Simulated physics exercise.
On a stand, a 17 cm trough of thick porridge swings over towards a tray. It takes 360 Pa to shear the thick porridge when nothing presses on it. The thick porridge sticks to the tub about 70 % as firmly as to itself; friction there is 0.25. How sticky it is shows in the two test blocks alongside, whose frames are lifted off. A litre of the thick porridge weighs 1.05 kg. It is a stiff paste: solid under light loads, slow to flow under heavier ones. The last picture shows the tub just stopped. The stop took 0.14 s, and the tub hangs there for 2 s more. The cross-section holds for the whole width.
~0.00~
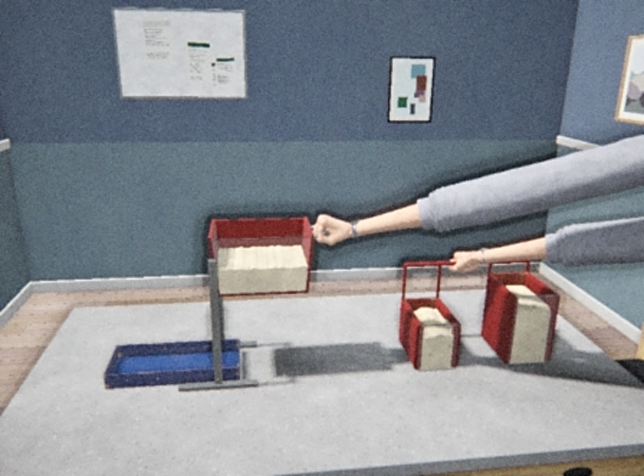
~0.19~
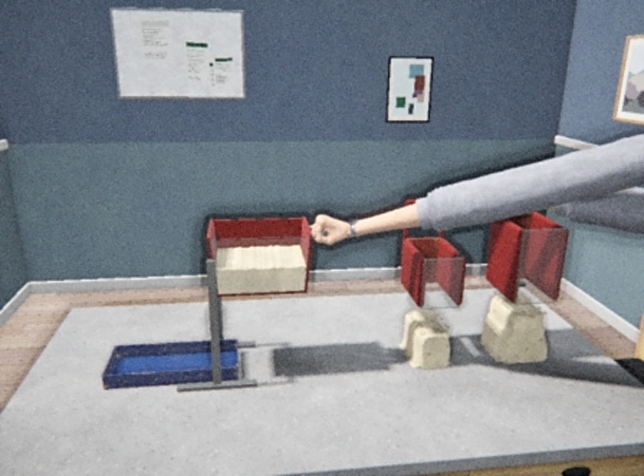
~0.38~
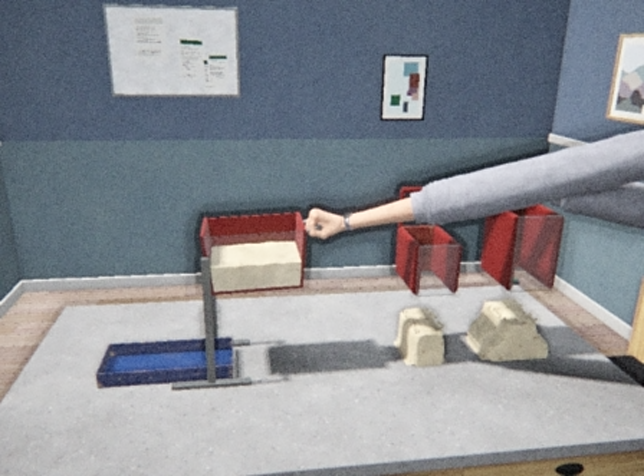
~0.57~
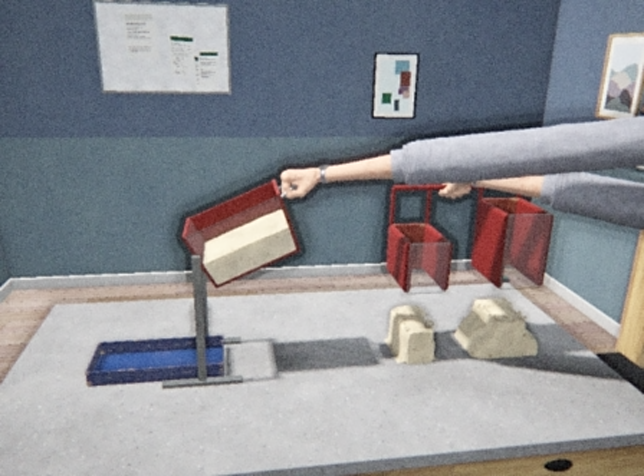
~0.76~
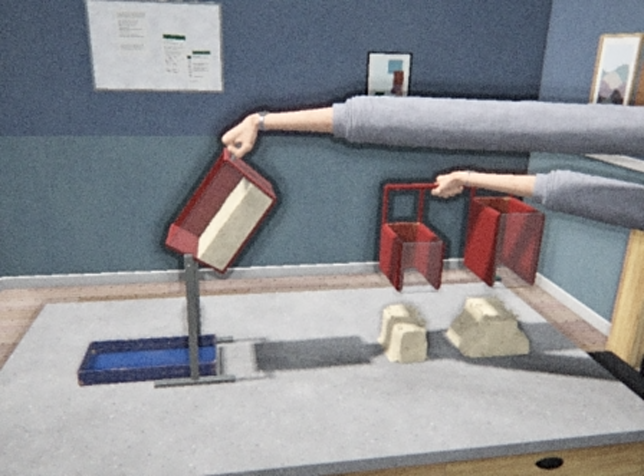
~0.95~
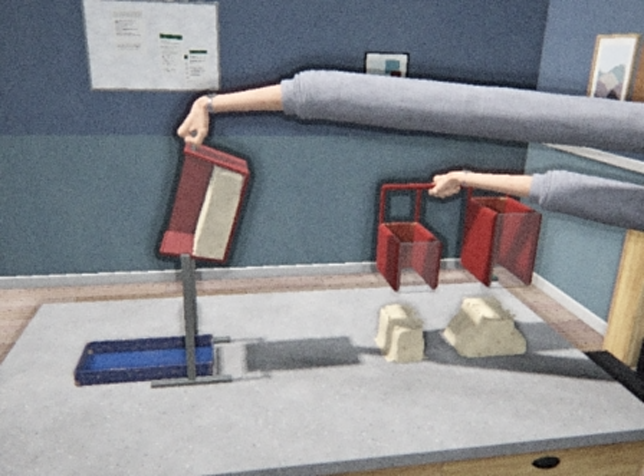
Two red holders were lifted off pale, thick blocks, and the right one slumped lower and wider; then a hand swung a red tub of the same stuff up steeply leftward on its stand.
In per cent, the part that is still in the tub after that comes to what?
It comes to some 100 %.
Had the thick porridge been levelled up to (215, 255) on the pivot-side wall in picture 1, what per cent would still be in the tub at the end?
In that case some 65 per cent.
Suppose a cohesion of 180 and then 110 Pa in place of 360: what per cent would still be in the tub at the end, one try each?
In turn about 75 %, 60 %.
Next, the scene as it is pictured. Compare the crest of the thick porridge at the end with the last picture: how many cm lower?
About 6 cm.
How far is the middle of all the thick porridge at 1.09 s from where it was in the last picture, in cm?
Roughly 3 cm.
After 1.09 s, the tub is at 74 degrees and holds 100 %.
After 1.26 s, the tub is at 74 degrees and holds 100 %.
After 1.43 s, the tub is at 74 degrees and holds 100 %.
After 1.60 s, the tub is at 74 degrees and holds 100 %.
After 2.95 s, at the end, the tub is at 74 degrees and holds 100 %.
